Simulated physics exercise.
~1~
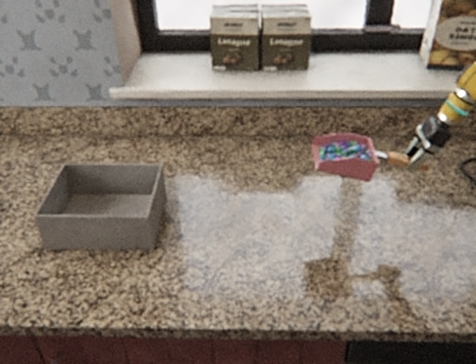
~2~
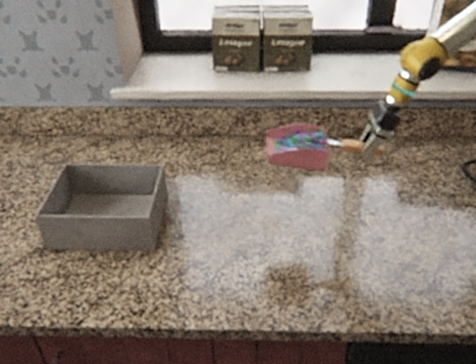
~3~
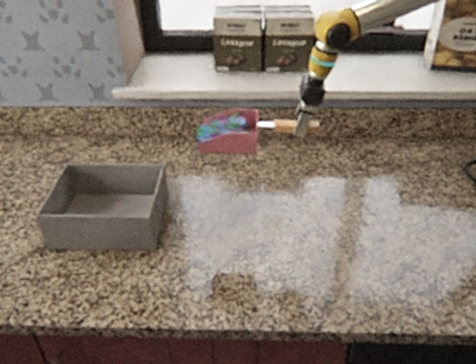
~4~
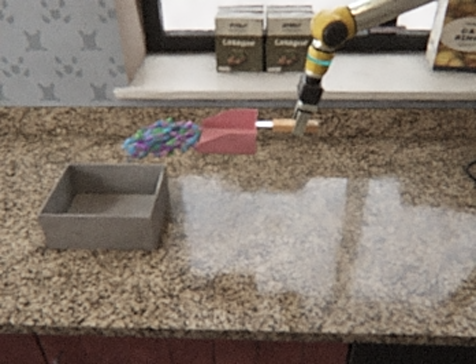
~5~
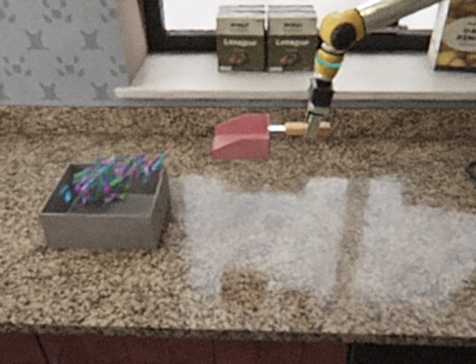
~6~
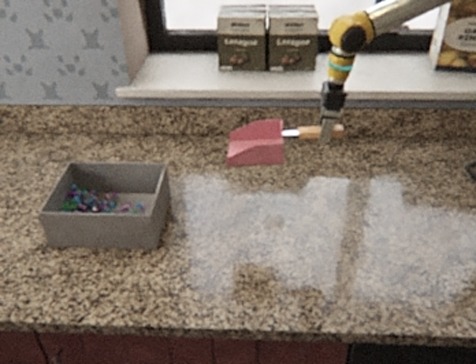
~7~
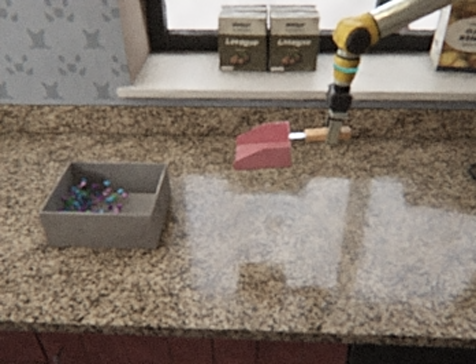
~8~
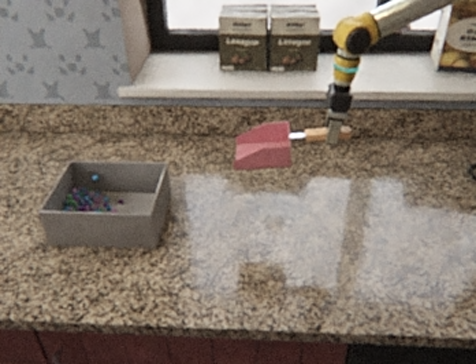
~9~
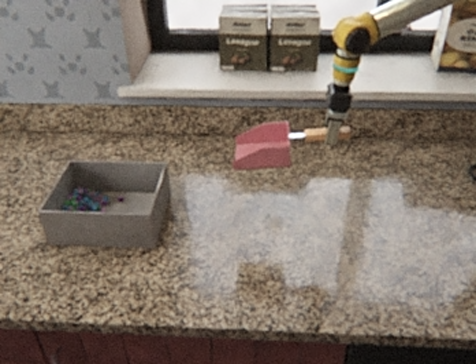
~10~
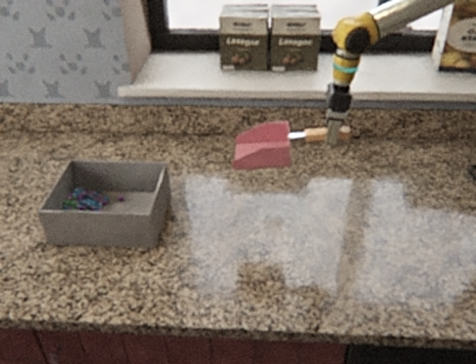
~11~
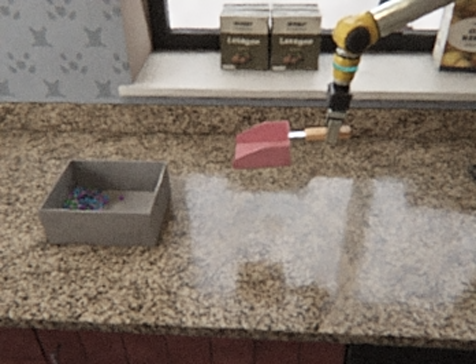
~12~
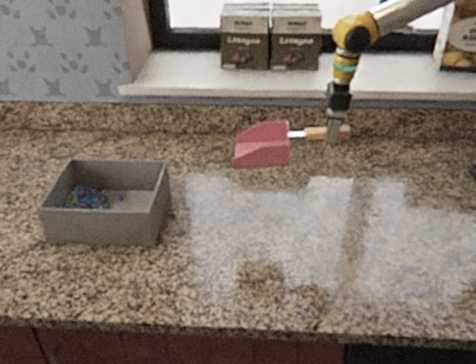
A robot arm swings a pink scoop heaped with small colourful sweets leftward above a speckled stone counter, toward an open grey bin. As the scoop slows and stops, the sweets slide out of its open front and fly onward in a stretched cluster. They drop into the bin, while the emptied scoop eases back a little to the right and tips slightly. The sweets tumble and settle into a low pile toward the left side of the bin. The arm then holds still with the empty scoop, and no sweets are visible on the counter.
